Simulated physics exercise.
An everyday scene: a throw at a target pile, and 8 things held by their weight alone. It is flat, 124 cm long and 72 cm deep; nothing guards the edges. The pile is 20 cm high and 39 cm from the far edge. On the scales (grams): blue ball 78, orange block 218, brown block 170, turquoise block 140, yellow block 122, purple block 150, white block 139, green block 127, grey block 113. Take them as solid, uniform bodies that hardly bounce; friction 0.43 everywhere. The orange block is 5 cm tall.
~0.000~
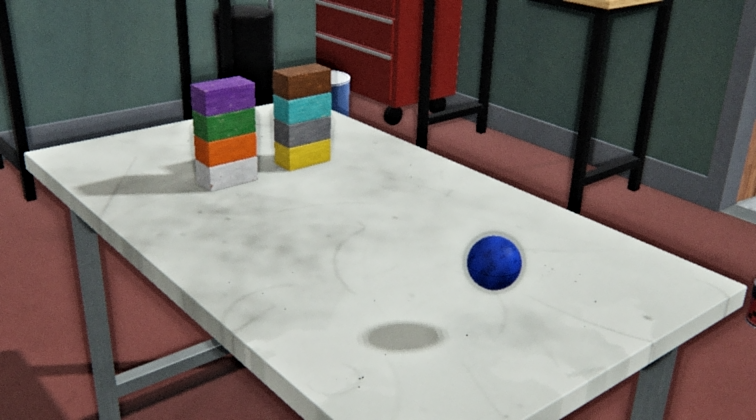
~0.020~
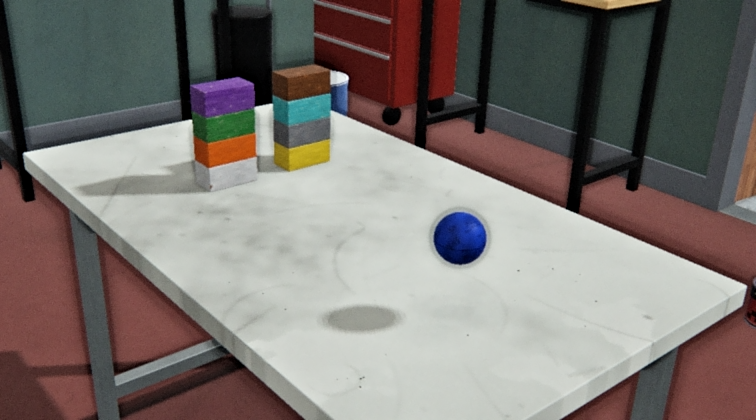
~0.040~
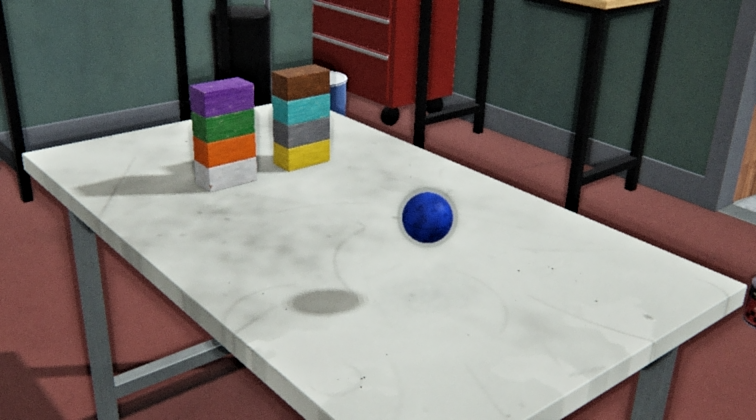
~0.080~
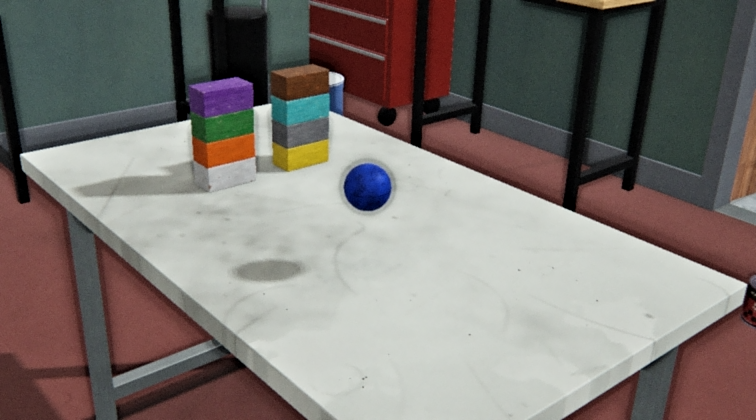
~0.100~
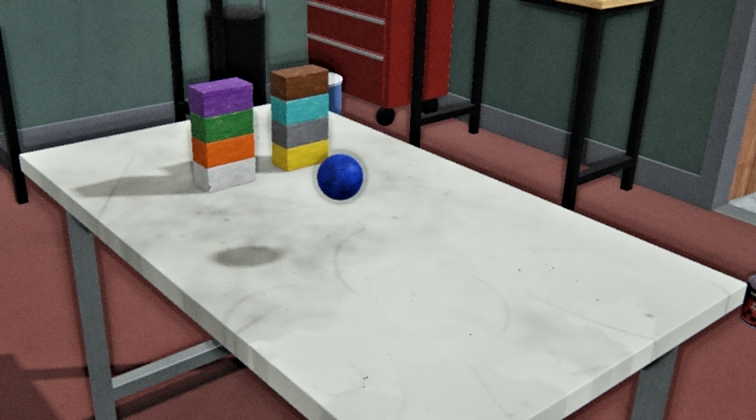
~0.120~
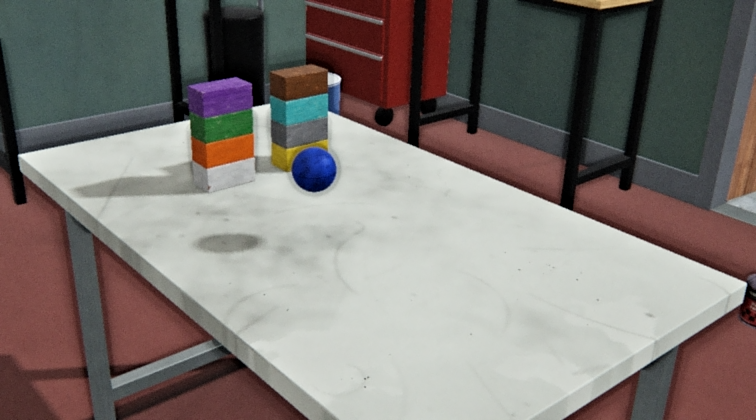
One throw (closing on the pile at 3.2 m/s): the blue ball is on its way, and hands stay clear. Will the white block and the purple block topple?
The white block is still upright, the purple block is still upright.
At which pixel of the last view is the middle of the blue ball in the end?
Around (210, 177).
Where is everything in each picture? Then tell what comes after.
In the first frame, gap 63 cm; blue ball (495, 263); white block (227, 170); purple block (223, 96).
In the second frame, gap 56 cm; blue ball (460, 239); turquoise block (302, 106).
In the third frame, gap 50 cm; blue ball (427, 218); green block (224, 122).
In the fourth frame, gap 37 cm; blue ball (368, 188); orange block (224, 147).
In the fifth frame, gap 31 cm; blue ball (340, 178); turquoise block (300, 106).
In the sixth frame, gap 24 cm; blue ball (314, 170); white block (224, 171); purple block (220, 97).
By 0.22 s, blue ball near (225, 169).
By 0.32 s, blue ball near (216, 177); white block 2 cm from its spot near (220, 168); orange block 2 cm from its spot.
By 0.42 s, blue ball near (212, 177); white block 2 cm from its spot near (220, 168); orange block 2 cm from its spot.
When it is over (1.4 s), all 8 within 4 cm of the start. End places, in pixels of the last picture, white block near (220, 168), purple block near (220, 96).
